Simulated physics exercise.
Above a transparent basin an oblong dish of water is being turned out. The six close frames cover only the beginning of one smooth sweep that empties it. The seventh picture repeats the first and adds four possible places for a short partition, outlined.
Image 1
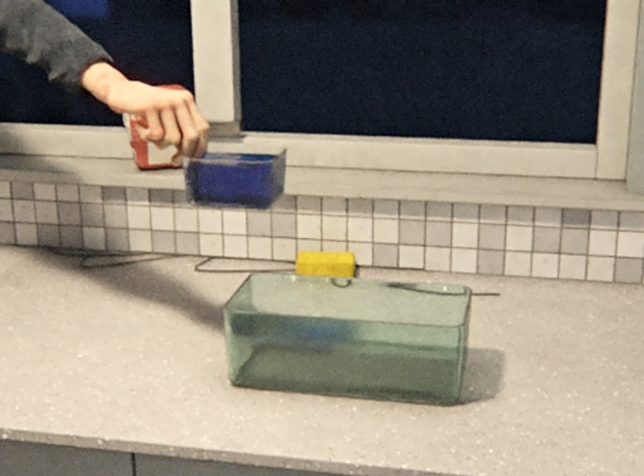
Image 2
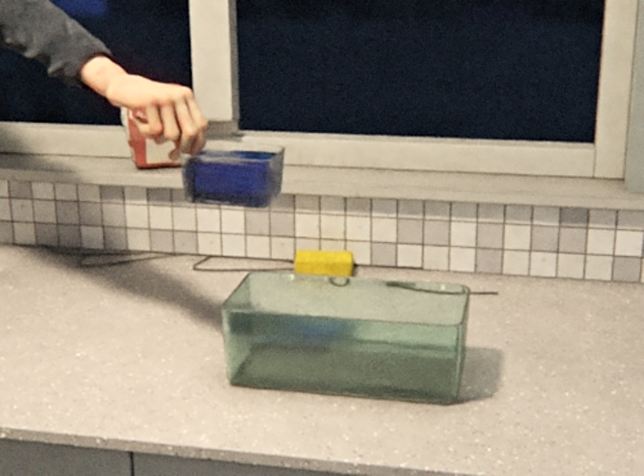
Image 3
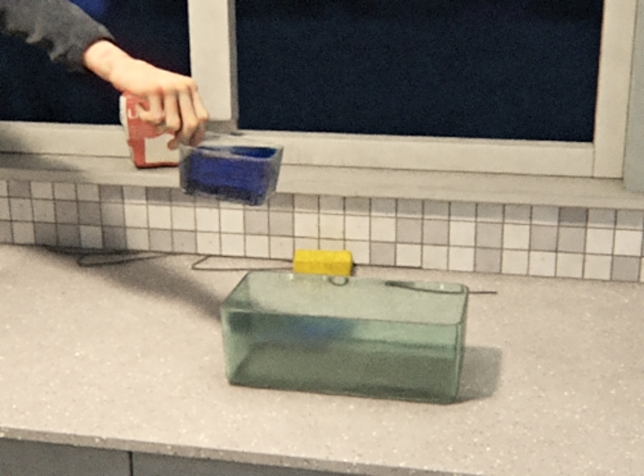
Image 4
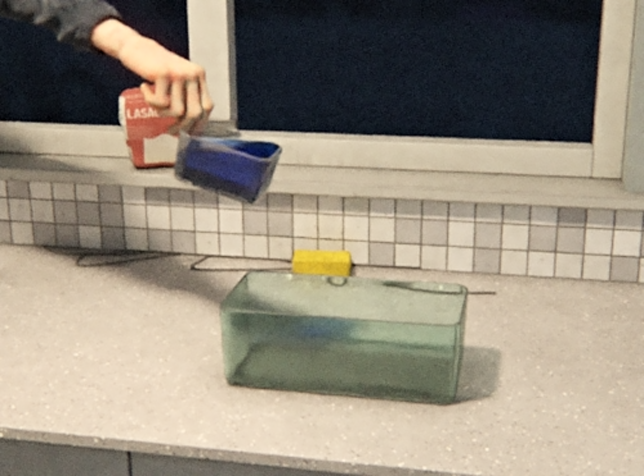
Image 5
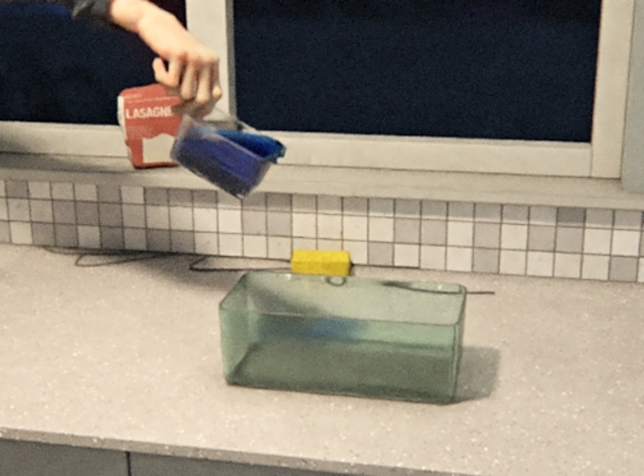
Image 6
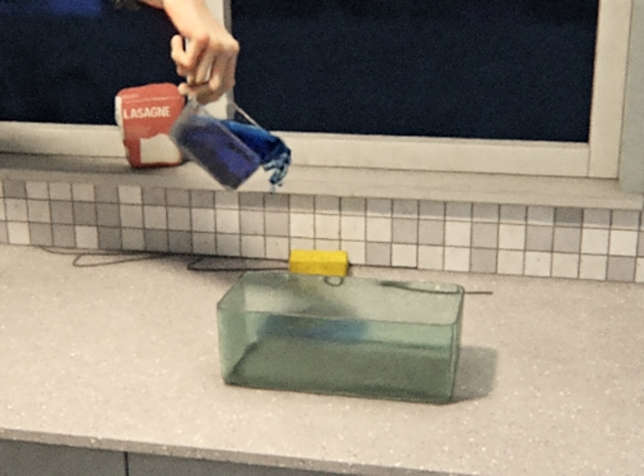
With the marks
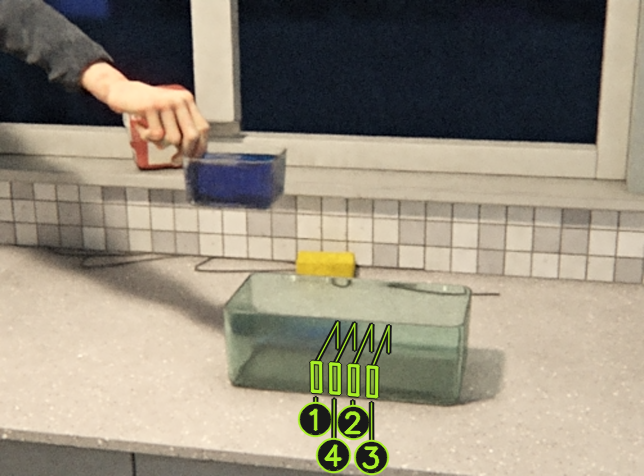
On a kitchen counter by a dark window, a hand held a small dish of blue liquid above a clear basin, then tilted it rightward until the liquid began pouring over its lip.
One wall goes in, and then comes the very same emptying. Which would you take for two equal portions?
Position 3 does it best.
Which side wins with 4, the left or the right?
The right side.
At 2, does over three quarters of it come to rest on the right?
No.
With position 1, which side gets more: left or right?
The right one.
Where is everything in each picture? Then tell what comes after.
In the first picture, upright, lip at (279, 154); basin from (229, 383) to (460, 403); nothing has left yet.
In the second picture, upright, lip at (277, 153); nothing has left yet.
In the third picture, tipped about 7°, lip at (276, 152); nothing has left yet.
In the fourth picture, tipped about 16°, lip at (275, 153); nothing has left yet.
In the fifth picture, tipped about 28°, lip at (274, 152); water is over the lip, down to (278, 159).
In the sixth picture, tipped about 41°, lip at (271, 153); water is over the lip, down to (277, 188).
In lime, 1 at (315, 397); 2 at (352, 401); 3 at (371, 402); 4 at (334, 399).
If 1 is chosen, about 12 % ends left of the wall and 82 % right of it; 5 % is lost outside.
If 2 is chosen, about 27 % ends left of the wall and 69 % right of it; 4 % is lost outside.
If 3 is chosen, about 47 % ends left of the wall and 49 % right of it; 4 % is lost outside.
If 4 is chosen, about 17 % ends left of the wall and 80 % right of it; 3 % is lost outside.
